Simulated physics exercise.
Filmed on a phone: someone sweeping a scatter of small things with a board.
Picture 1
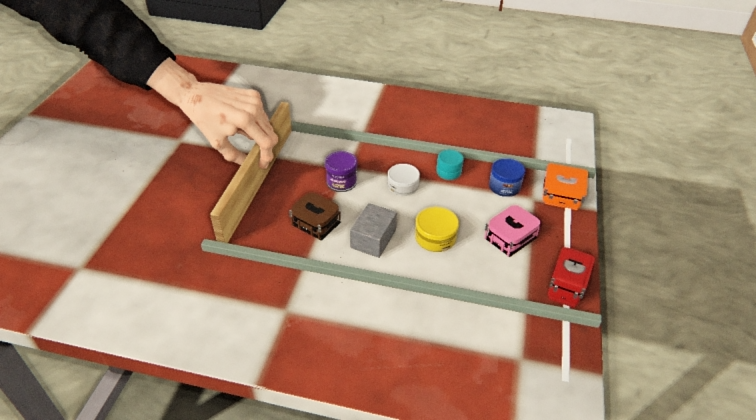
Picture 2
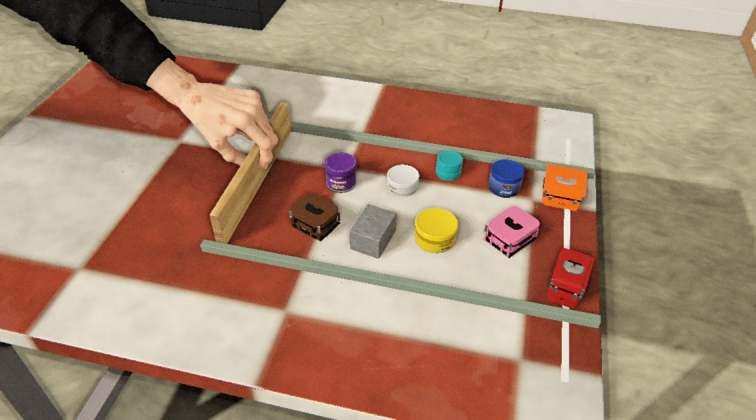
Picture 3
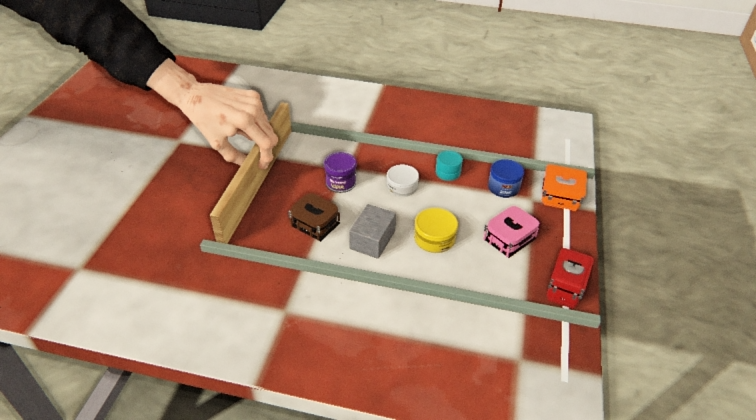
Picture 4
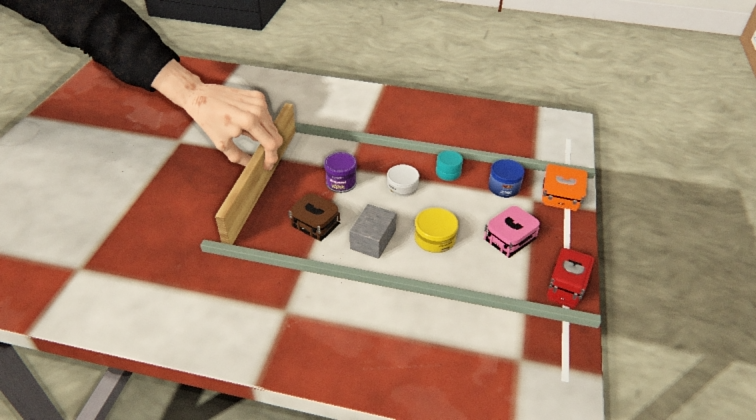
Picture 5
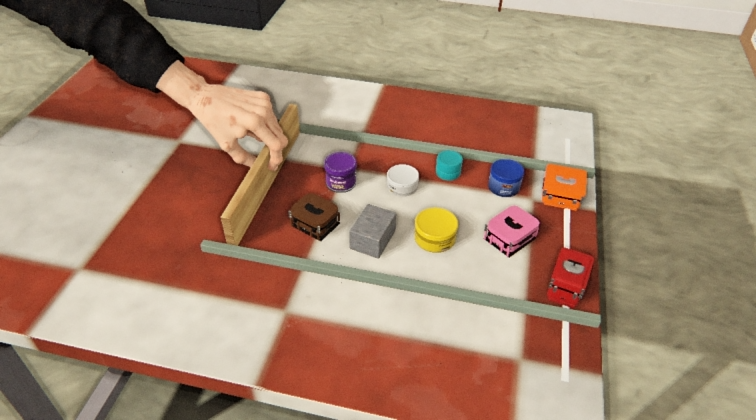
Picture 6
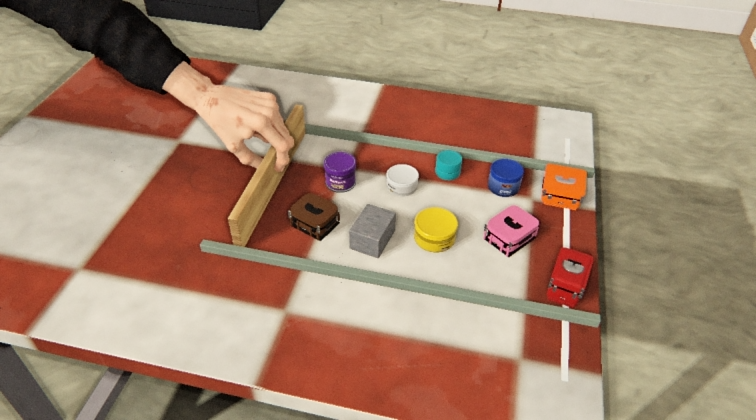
In this clip, a hand holds a wooden board upright on a red and white checkered table and slides it slightly to the right toward scattered small cases, tubs and a grey block, which stay still between two green strips.
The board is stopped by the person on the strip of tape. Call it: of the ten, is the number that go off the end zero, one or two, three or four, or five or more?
Five or more go off.
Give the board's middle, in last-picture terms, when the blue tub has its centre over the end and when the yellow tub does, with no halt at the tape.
Around (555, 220) first and around (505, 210) second.
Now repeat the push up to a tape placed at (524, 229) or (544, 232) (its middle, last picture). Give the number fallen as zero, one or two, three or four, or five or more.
Falls: Either three or four; 3 or 4.
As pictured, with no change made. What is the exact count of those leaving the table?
Counted up, you get 6.
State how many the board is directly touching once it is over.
That comes to 4.
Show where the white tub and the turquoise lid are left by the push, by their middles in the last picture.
The white tub stops around (584, 205); the turquoise lid around (582, 183).
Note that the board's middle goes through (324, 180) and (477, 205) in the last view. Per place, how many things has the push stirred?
Well, it's 2 at the first one and 9 at the second.
Early on, none off yet; red case at rest near (569, 277); orange case at rest near (563, 187); pink case at rest near (511, 231).
A while later, none off yet; red case travelled a little near (584, 284); orange case at rest near (563, 187); pink case travelled about its own width near (555, 220).
Finally, the number that fall off is five or more; lost, grey block, yellow tub, blue tub, pink case, orange case and red case.
